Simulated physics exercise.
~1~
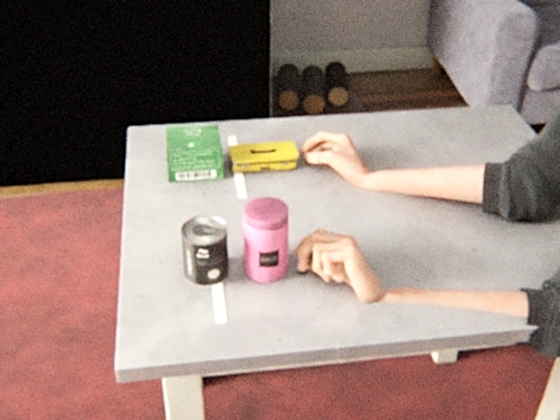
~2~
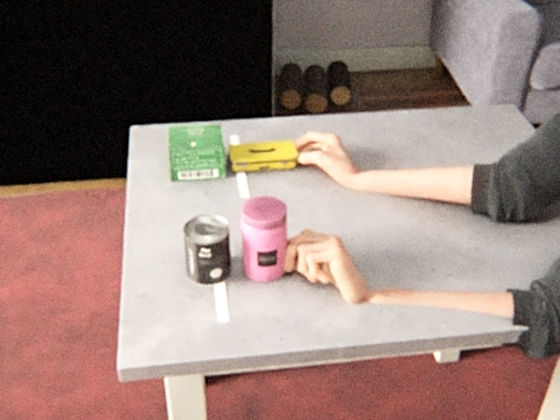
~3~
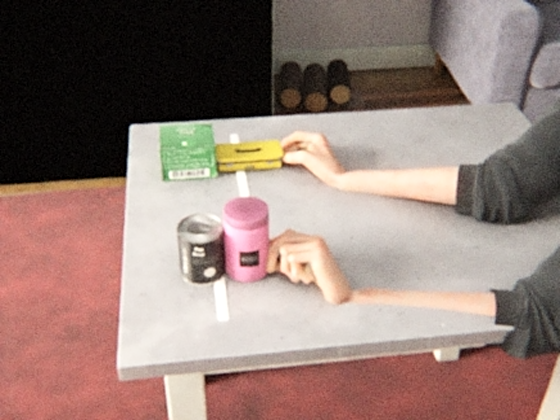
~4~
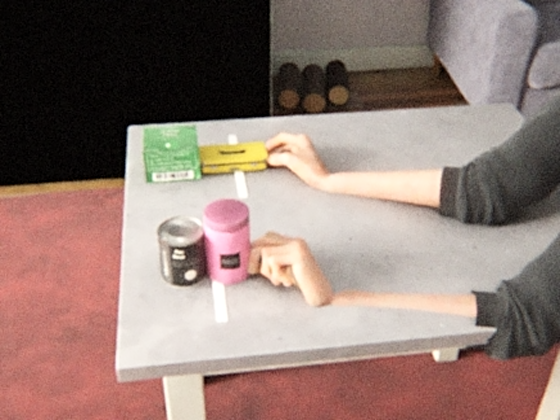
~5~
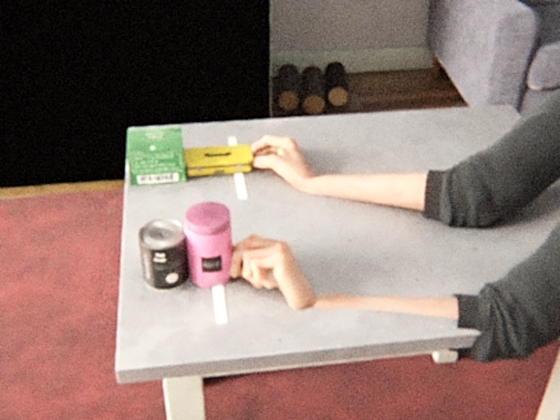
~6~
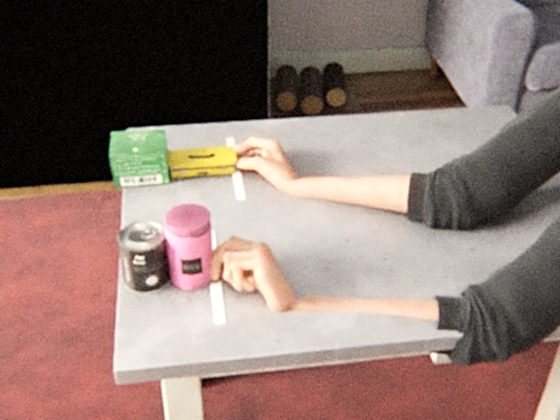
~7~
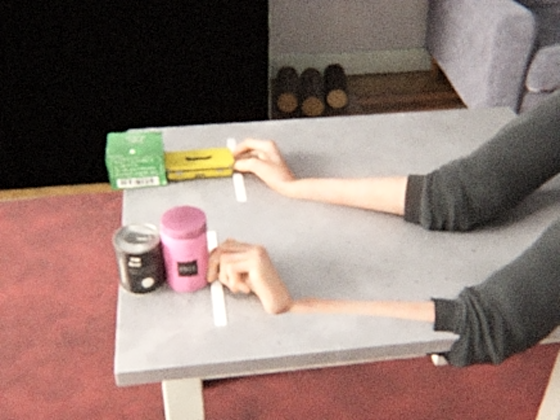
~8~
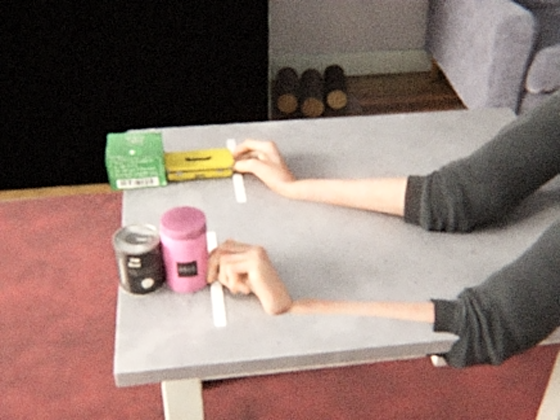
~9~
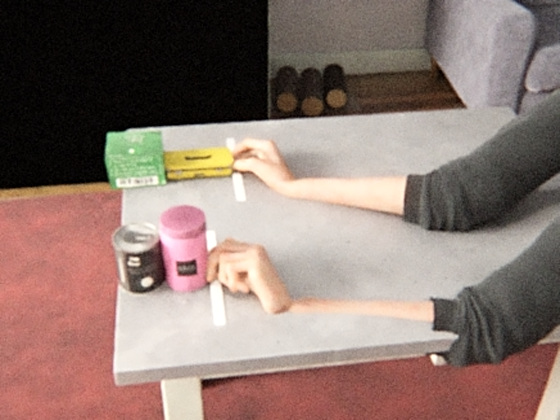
Two hands slide a pink jar and a yellow case left across a grey table, pushing a black pot and a green box ahead of them past strips of tape, then stop with the pot and box still on the table near its left edge.
